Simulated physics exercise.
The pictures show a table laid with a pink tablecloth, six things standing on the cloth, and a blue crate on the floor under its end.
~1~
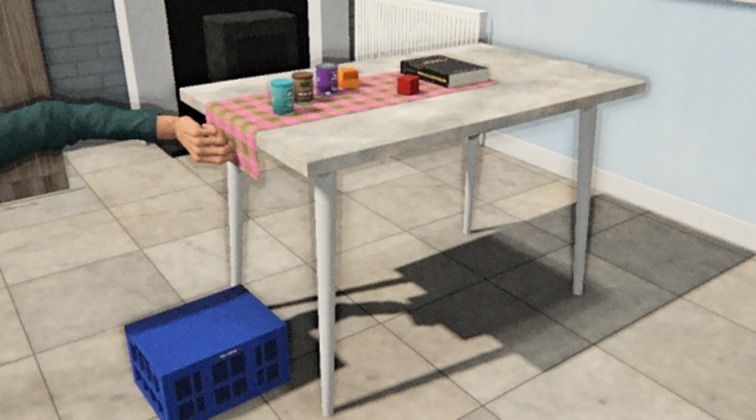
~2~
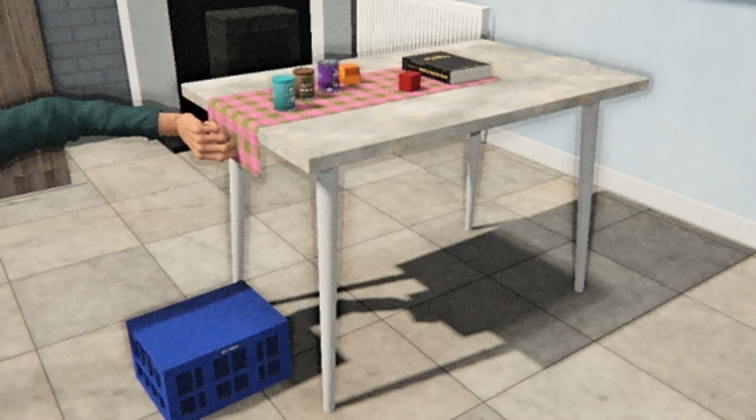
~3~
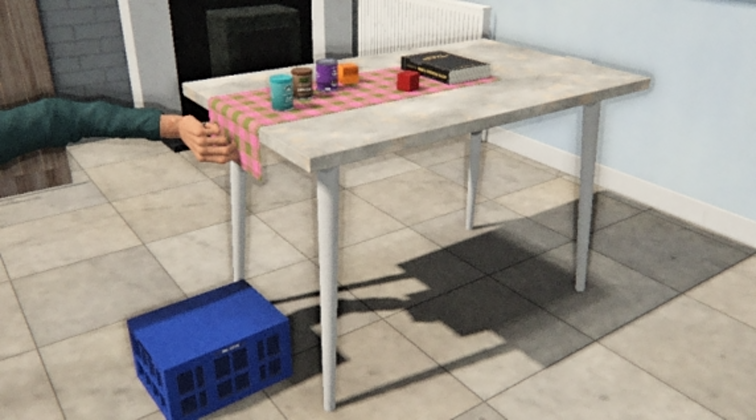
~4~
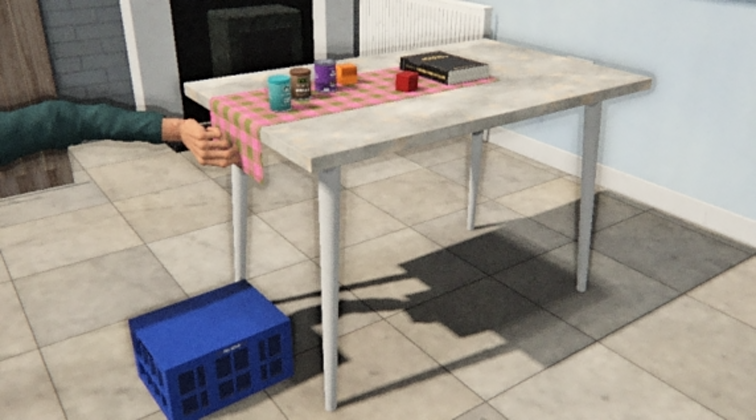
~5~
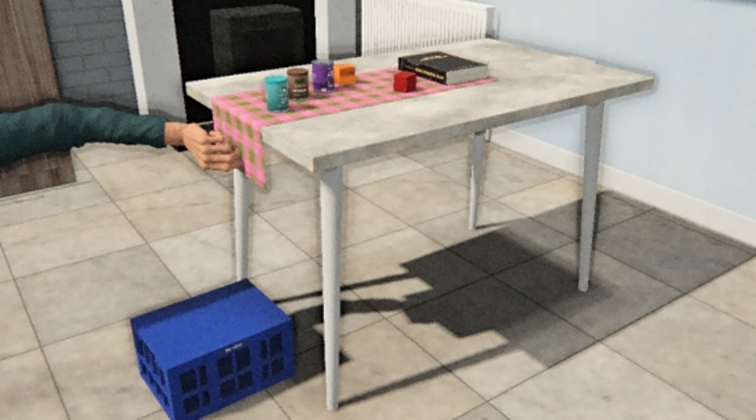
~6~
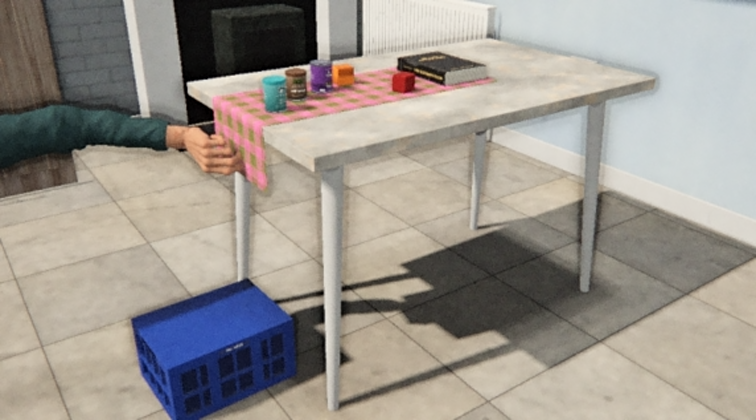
To begin with, a hand in a green sleeve grips the hanging end of a pink checked cloth on a table, above a blue crate. The hand draws the cloth slightly over the edge, its hem lowering a little, and the cans and the orange and red cubes shift slightly left with it.
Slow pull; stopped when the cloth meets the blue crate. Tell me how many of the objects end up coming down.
In all, four slip off.
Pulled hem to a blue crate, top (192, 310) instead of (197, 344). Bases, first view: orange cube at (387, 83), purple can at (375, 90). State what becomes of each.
The orange cube ends up still on top and the purple can ends up still on top.
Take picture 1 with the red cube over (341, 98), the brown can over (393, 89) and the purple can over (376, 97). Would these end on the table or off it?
Start with the red cube, which is lost; next the brown can, which is kept; last the purple can, which is lost.
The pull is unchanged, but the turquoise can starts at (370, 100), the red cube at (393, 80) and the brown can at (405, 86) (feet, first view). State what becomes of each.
Turquoise can dropped, red cube kept, brown can kept.
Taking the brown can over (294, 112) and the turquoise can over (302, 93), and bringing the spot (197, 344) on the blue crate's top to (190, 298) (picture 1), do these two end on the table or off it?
Result: Brown can gone, turquoise can gone.
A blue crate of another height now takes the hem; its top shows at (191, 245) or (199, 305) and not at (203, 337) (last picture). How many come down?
Counts: 1 / 3.
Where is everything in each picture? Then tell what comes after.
The first picture shows hem (260, 182); turquoise can (282, 81); brown can (302, 74); purple can (327, 65); orange cube (348, 70); red cube (409, 77); top of the crate (196, 344).
The second picture shows hem (261, 179); turquoise can (283, 77).
The third picture shows hem (262, 182); brown can (302, 70).
The fourth picture shows hem (264, 185); purple can (325, 62); top of the crate (200, 338).
The fifth picture shows hem (267, 189); orange cube (344, 66).
The sixth picture shows hem (268, 193); turquoise can (274, 78); brown can (296, 71); purple can (321, 62); orange cube (343, 66); red cube (404, 74).
Soon after, hem near (243, 221); turquoise can gone.
After that, hem near (246, 280); turquoise can, brown can and purple can gone.
And then, hem on the crate; turquoise can, brown can, purple can and orange cube gone.
In the end, hem on the crate; turquoise can, brown can, purple can and orange cube gone. The count of fallen things is four.
